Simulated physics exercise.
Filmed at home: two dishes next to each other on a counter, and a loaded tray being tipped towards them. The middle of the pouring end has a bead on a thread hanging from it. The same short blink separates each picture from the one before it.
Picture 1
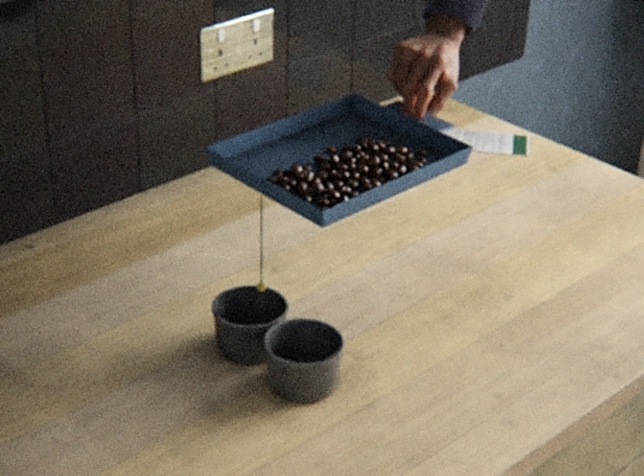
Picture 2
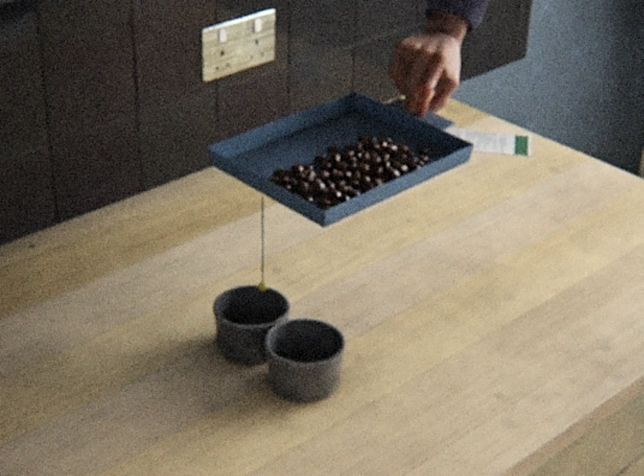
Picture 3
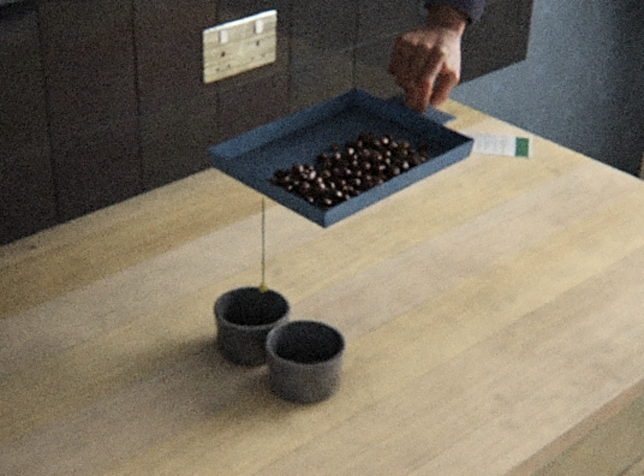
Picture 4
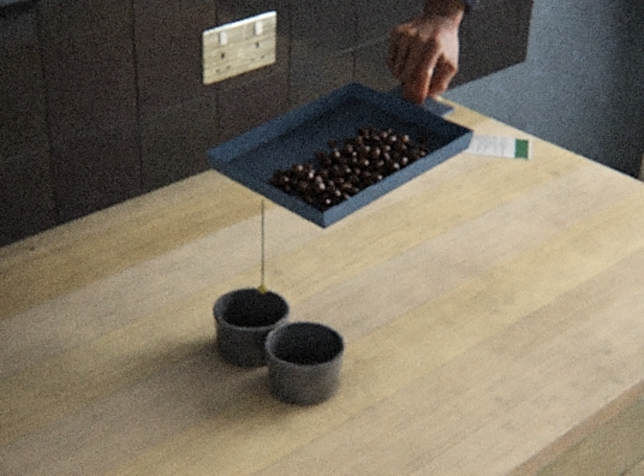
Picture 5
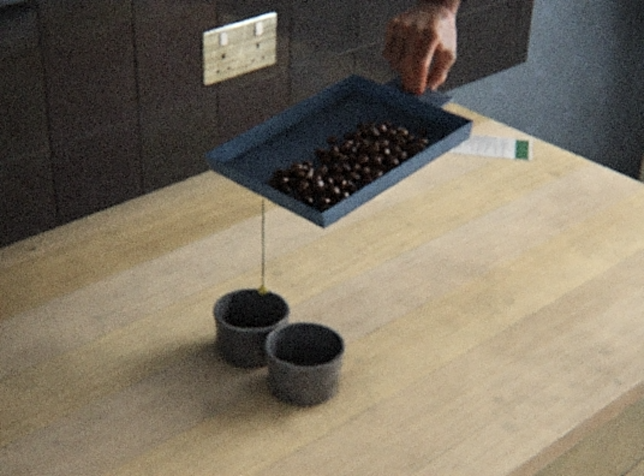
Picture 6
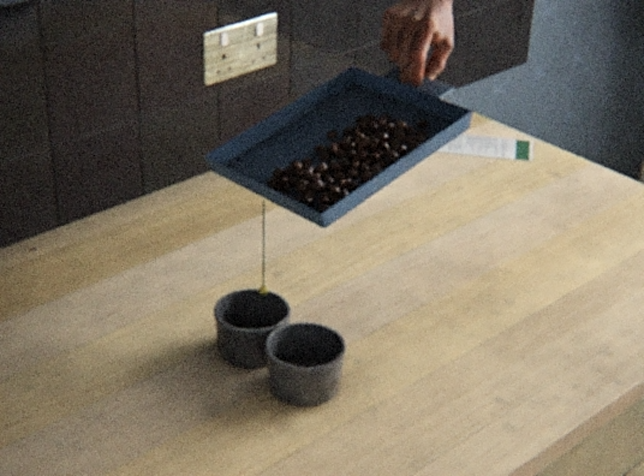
To begin with, a hand holds a blue tray of small, dark, rounded pieces above a wooden surface, where two dark dishes sit below a bead hanging on a thread. The hand then gradually raises the tray's far end, steepening its slope, while the pieces stay heaped together and the dishes remain still.
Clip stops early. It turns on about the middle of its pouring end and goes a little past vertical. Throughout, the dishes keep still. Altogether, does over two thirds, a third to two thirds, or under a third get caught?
Altogether under a third gets caught.
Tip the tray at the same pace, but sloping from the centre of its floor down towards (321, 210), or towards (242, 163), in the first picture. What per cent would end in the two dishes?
Respectively 90 % and 0 %.
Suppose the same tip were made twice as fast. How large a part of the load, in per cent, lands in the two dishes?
Close to 20 in a hundred.
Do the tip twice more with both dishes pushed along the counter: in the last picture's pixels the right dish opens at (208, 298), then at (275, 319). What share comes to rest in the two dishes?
I'd expect some 50 percent, and then some 30 percent.
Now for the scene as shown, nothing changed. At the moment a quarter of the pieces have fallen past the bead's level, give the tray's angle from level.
Reading: Some 95°.
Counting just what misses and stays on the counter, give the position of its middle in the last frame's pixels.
Around (181, 344).
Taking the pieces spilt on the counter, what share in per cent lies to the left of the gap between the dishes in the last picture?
I reckon around 90 per cent.
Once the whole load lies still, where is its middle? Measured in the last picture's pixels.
Near (202, 343), more or less.
Soon, tray tipped steeply; all on the tray.
A while on, tray tipped right over; about two thirds on the tray; a small part in the left dish; about a quarter outside both; a small part in the air.
Towards the end, tray tipped past a quarter turn; about a quarter in the left dish; most outside both.
Finally, tray tipped past a quarter turn; none in the right dish; about a quarter in the left dish; most outside both.
